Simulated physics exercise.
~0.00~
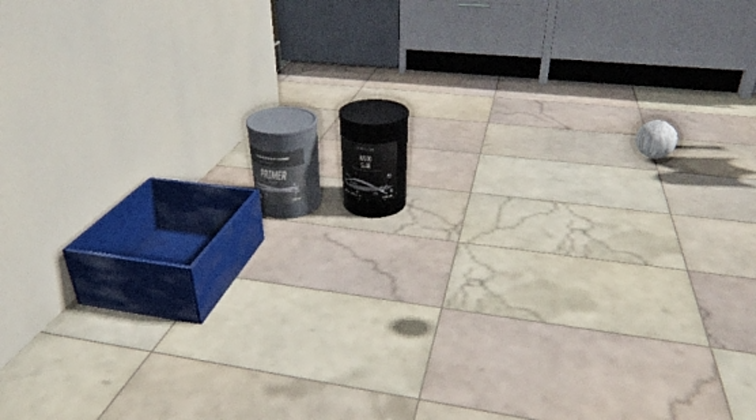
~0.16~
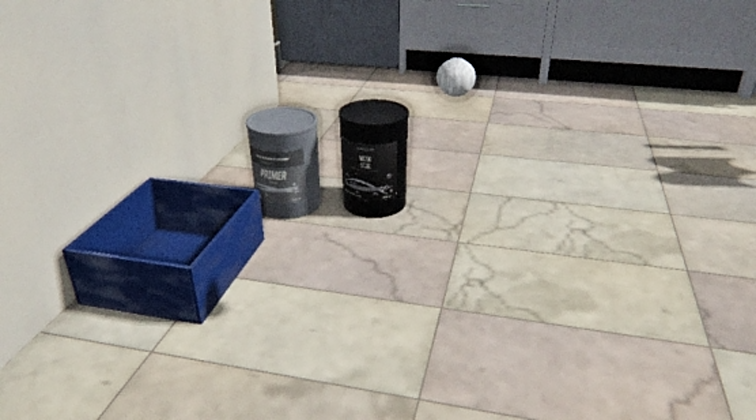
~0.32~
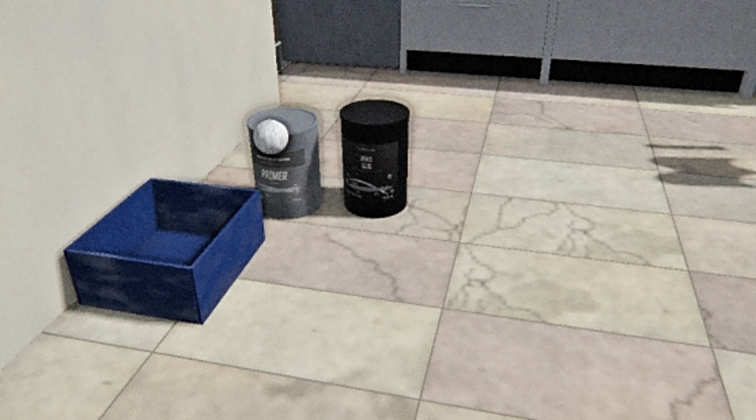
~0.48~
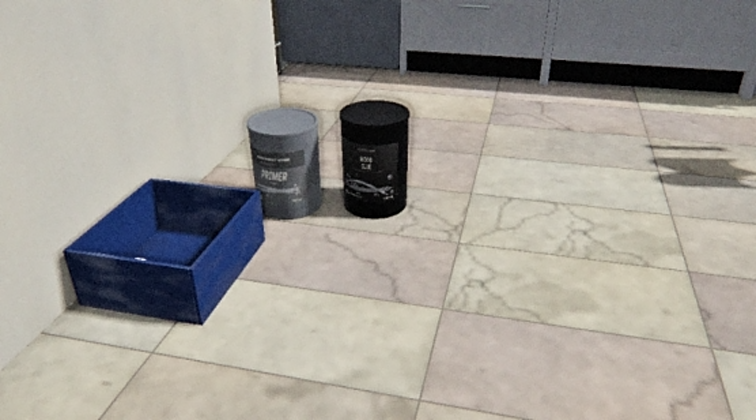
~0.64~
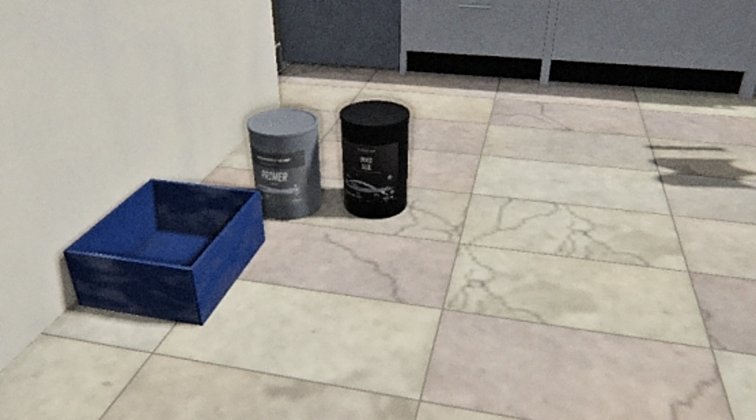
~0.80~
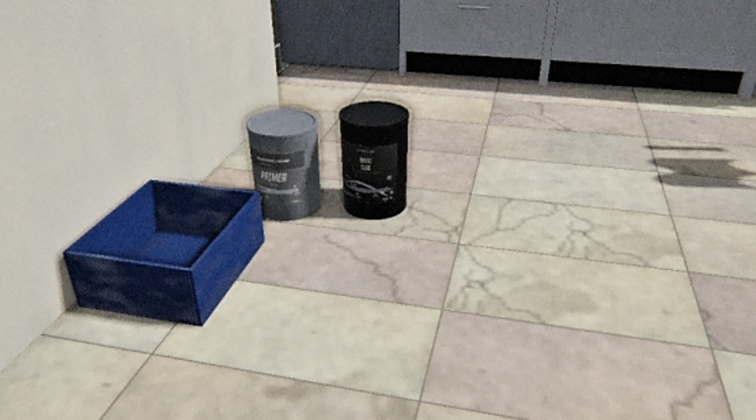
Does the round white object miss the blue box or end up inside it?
It ends up inside the blue box, dropping in after flying leftward past the two pails.
